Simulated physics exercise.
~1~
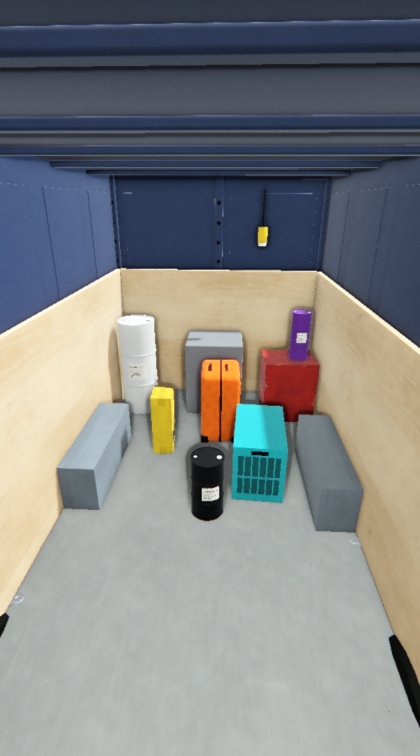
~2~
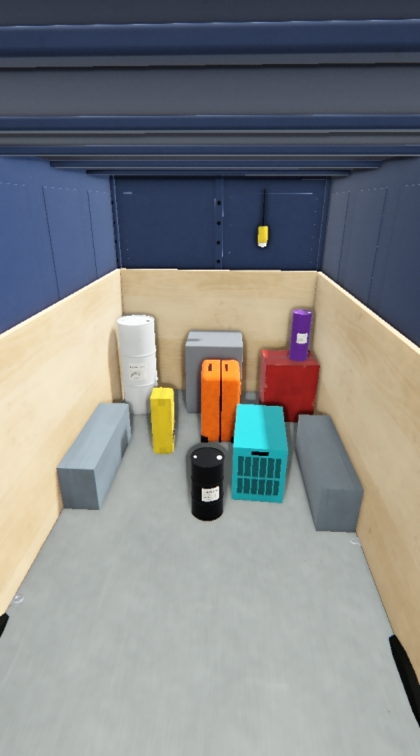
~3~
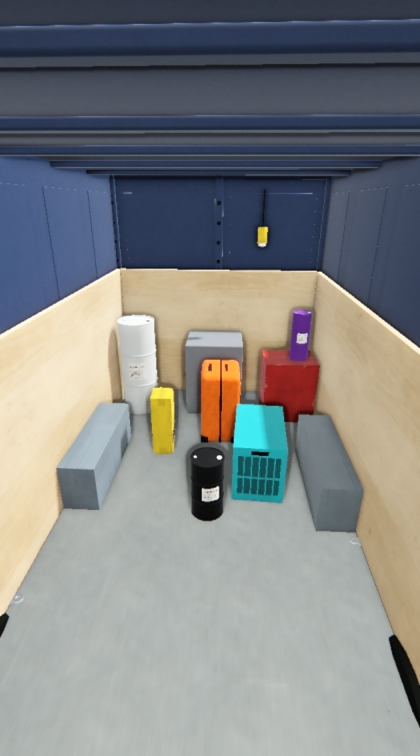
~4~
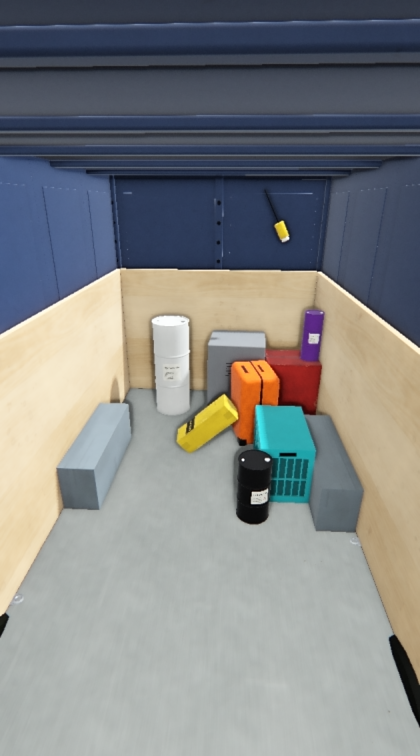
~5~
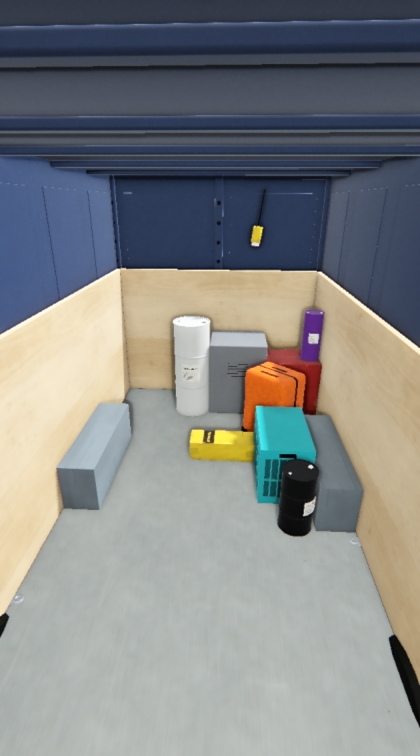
We see drums, boxes and cases standing in a van's load bay, still at first, before many shift to the right and the yellow box tips over, ending on its side beside the turquoise chest, while the white drum, black canister and orange case remain upright.
